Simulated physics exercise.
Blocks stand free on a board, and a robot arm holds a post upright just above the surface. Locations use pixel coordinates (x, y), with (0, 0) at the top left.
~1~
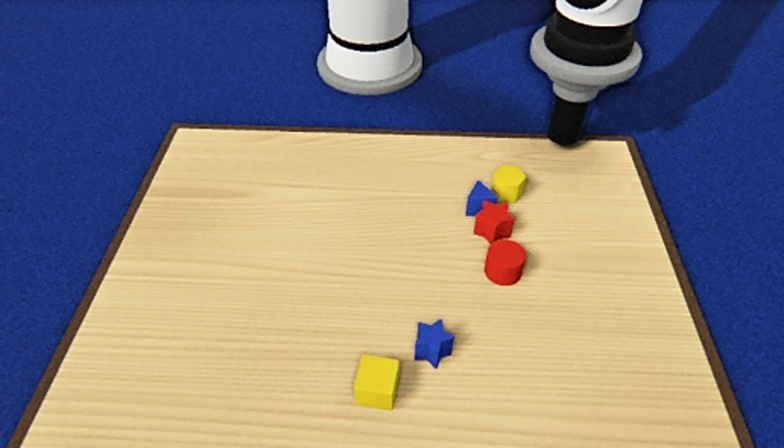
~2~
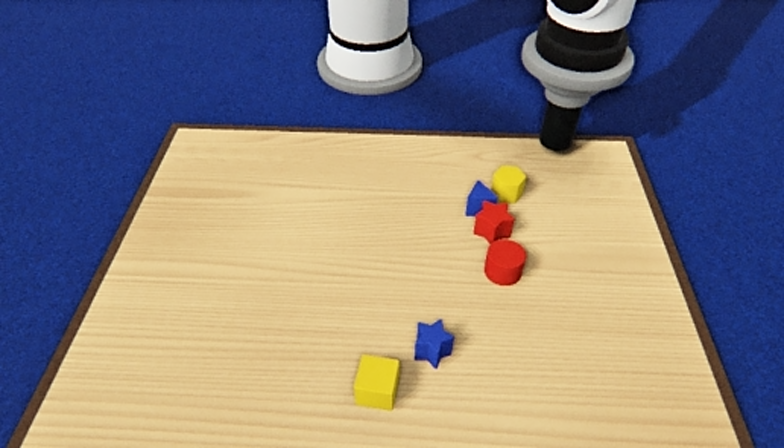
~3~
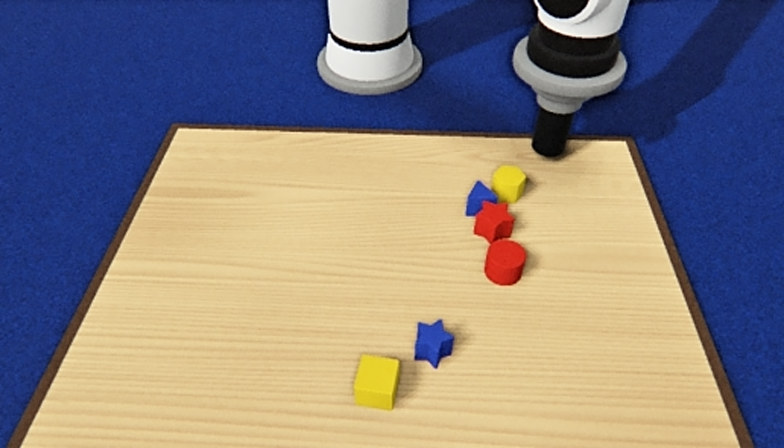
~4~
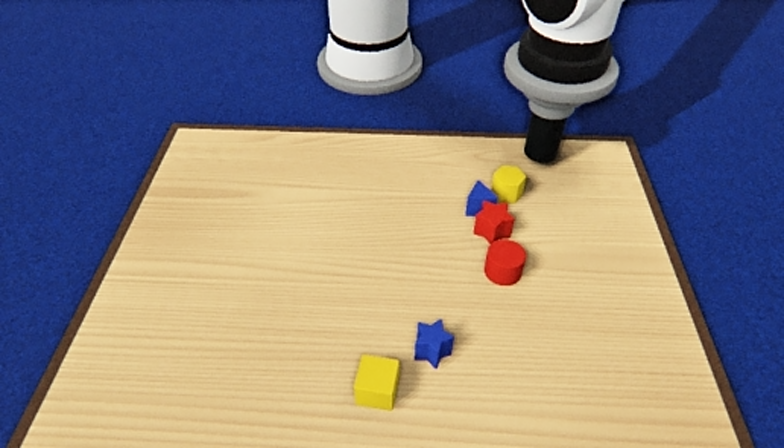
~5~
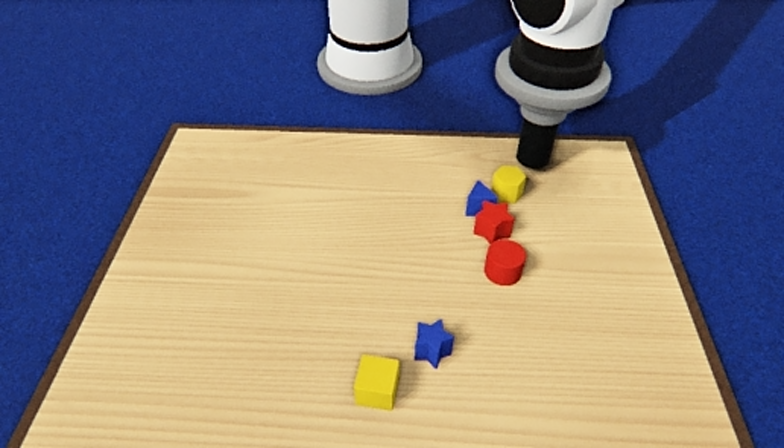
The clip shows a robot arm moving its upright black post slightly left and toward the viewer, nearing a yellow block beside blue and red ones on a wooden board, while all six blocks stay still.
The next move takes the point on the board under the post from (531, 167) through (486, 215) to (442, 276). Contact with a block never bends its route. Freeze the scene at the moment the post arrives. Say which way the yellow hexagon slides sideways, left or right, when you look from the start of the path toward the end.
It goes toward the right-hand side.
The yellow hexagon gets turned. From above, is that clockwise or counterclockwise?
Turns clockwise.
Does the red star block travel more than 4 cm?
Going by the path, yes.
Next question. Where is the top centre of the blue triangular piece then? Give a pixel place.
In the picture, it is at (425, 208).
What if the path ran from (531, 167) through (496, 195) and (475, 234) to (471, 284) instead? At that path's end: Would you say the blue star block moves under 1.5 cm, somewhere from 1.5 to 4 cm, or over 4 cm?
Band: Under 1.5 cm.
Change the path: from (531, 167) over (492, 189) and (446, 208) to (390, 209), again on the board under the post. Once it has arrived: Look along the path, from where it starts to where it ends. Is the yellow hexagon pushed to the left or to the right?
Seen from start to end, it moves left.
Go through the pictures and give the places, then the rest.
Post tip (563, 136); block tops, blue triangular piece (482, 191); red star block (495, 212); red disc (507, 253); yellow hexagon (510, 175), in the first frame.
Post (555, 141); blocks unchanged, in the second frame.
Post (548, 147); blocks unchanged, in the third frame.
Post (540, 153); blocks unchanged, in the fourth frame.
Post (533, 158); blue triangular piece (482, 191); red star block (495, 212); red disc (507, 253); yellow hexagon (510, 175), in the fifth frame.
The first path, step by step. One third of the way, post (504, 189); blue triangular piece (462, 201), turned 15° clockwise; red star block (489, 222), turned 40° anticlockwise; yellow hexagon (485, 197).
Two thirds of the way, post (472, 224); blue triangular piece (425, 208), turned 80° clockwise; red star block (470, 239); yellow hexagon (441, 223), turned 70° clockwise.
At the end, post (443, 267); blue triangular piece (425, 208), turned 80° clockwise; red star block (454, 285), turned 165° anticlockwise; red disc in place; yellow hexagon (418, 234), turned 110° clockwise.
